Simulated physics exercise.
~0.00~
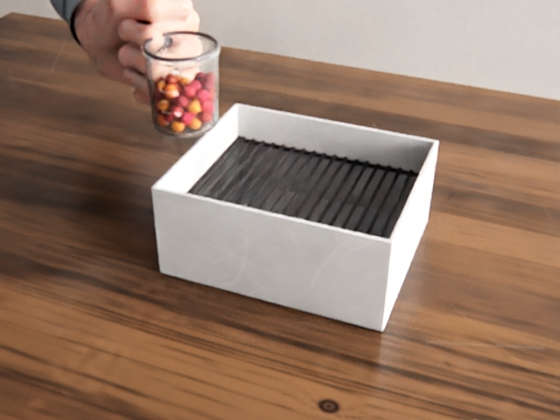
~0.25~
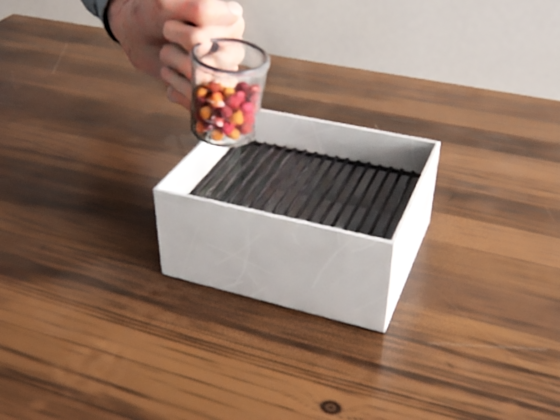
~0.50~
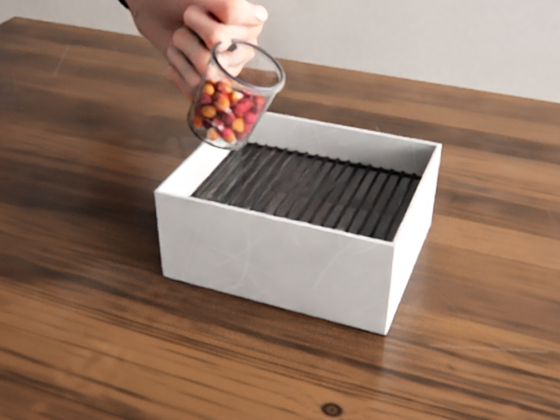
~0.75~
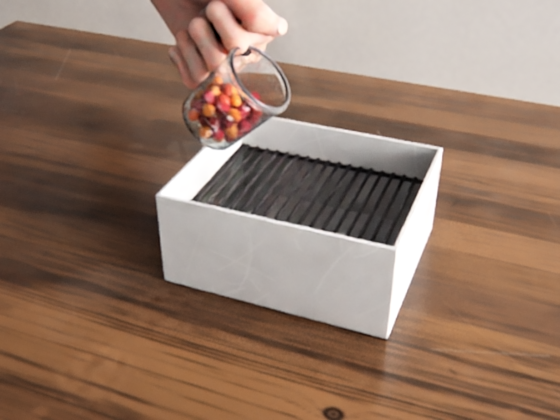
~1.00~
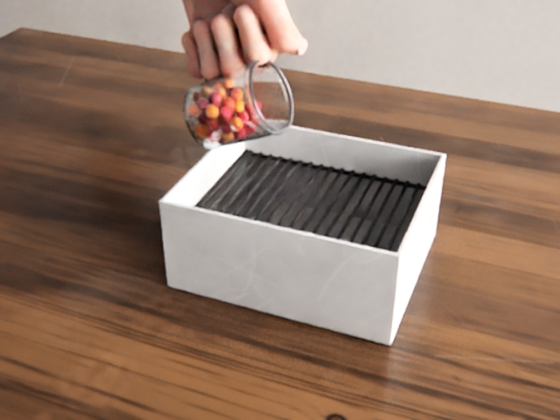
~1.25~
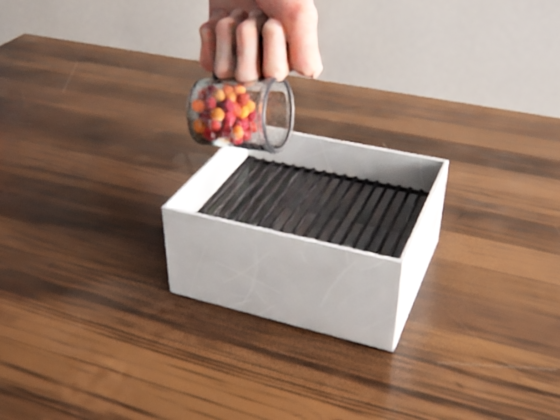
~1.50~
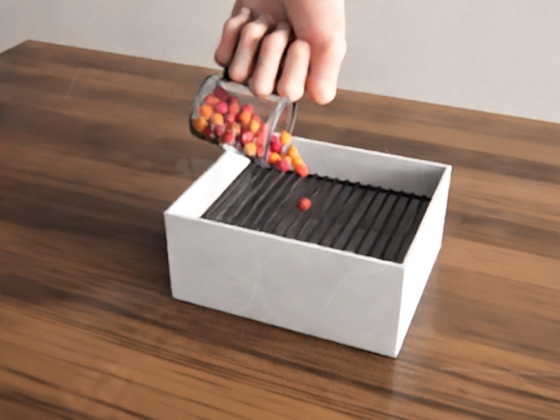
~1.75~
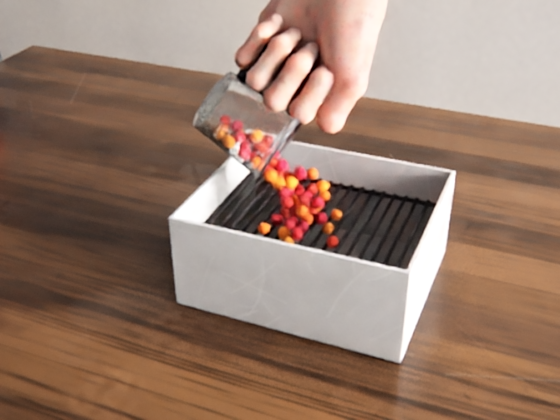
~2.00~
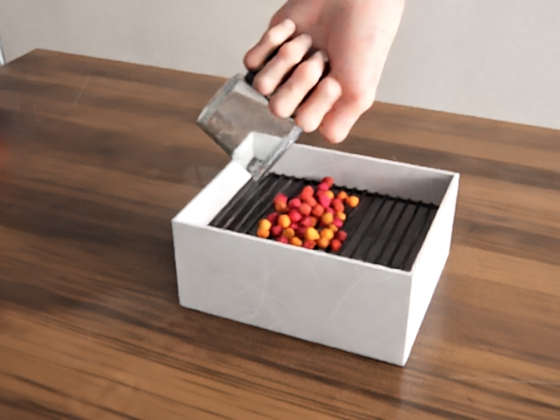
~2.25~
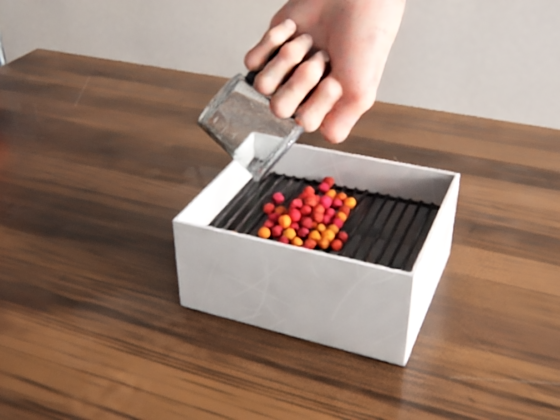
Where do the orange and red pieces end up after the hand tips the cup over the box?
Both the orange and the red pieces end up lying on top of the dark rack inside the white box, gathered in a mixed cluster.
